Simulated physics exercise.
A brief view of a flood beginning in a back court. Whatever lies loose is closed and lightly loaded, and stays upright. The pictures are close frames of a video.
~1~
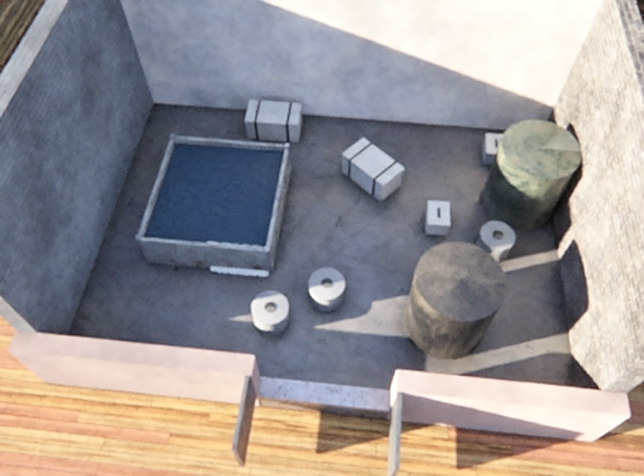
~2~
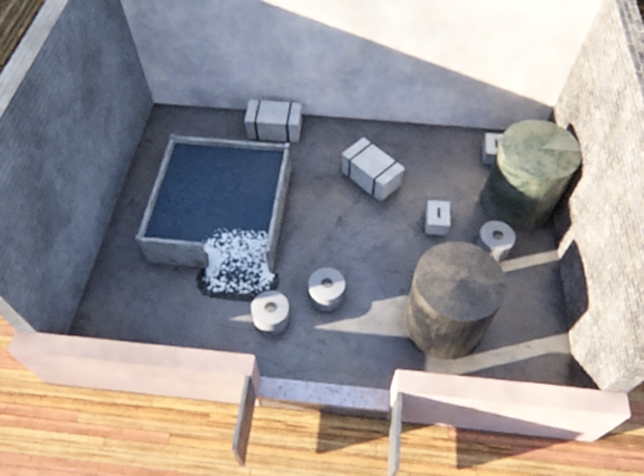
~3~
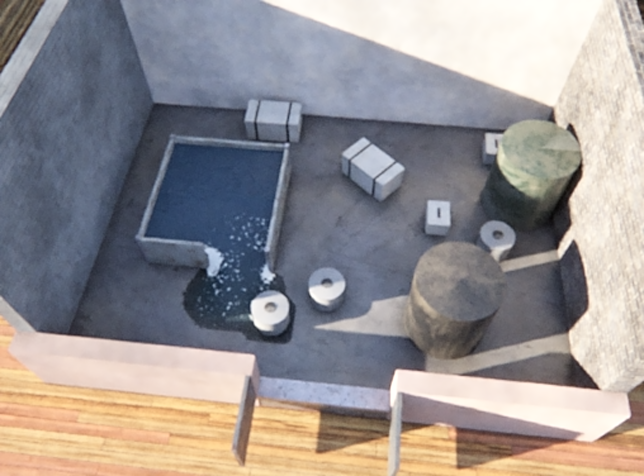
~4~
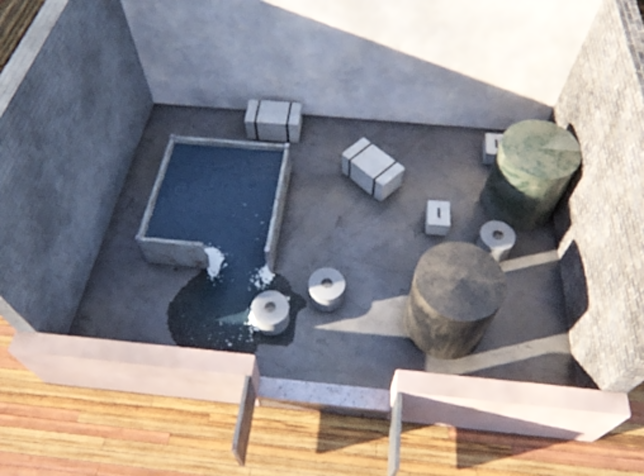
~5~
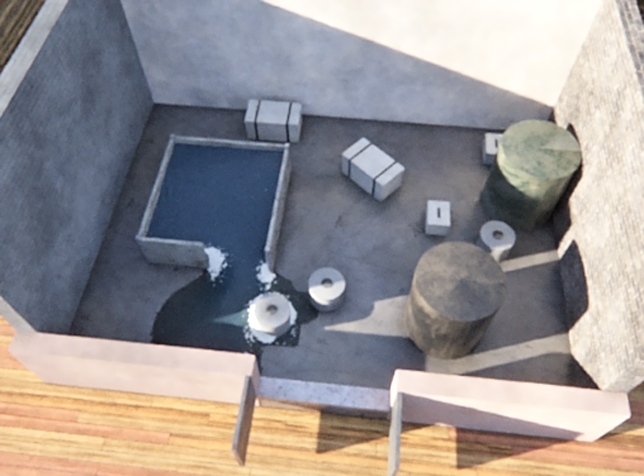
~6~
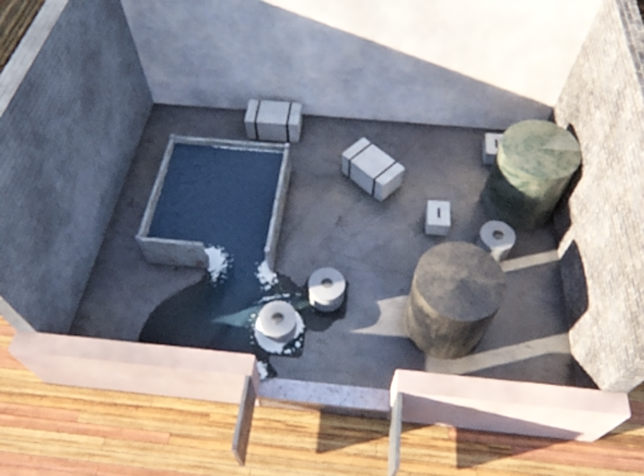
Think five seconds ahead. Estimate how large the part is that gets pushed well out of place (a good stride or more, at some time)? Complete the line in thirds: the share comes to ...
The share comes to less than a third.
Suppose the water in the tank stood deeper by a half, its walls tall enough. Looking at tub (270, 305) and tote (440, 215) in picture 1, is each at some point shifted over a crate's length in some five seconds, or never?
Lab note, in sequence: Reached that mark / stayed below that mark.
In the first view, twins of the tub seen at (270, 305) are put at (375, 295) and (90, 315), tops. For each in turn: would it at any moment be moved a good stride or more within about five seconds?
One after the other: No, swept aside.
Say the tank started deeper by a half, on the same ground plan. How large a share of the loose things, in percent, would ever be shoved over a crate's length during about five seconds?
Near 10 per cent of the loose things.
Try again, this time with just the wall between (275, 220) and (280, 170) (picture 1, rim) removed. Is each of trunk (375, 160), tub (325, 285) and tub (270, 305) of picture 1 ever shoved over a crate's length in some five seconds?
Working through them in order, the first gets shoved clear, the second not displaced that far and the last not displaced that far.
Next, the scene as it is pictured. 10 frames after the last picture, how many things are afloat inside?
Count: 0.
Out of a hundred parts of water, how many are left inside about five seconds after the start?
I'd put it near 78 per cent.
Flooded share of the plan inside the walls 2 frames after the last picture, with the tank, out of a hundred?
About 20 percent.
A moment on, 1 of 7 are well off their spots; 0 afloat.
Next, 1 of 7 are well off their spots; 0 afloat.
Later, 1 of 7 are well off their spots; 0 afloat.
In the end, 1 of 7 are well off their spots, and 1 have been at some point; 0 afloat.
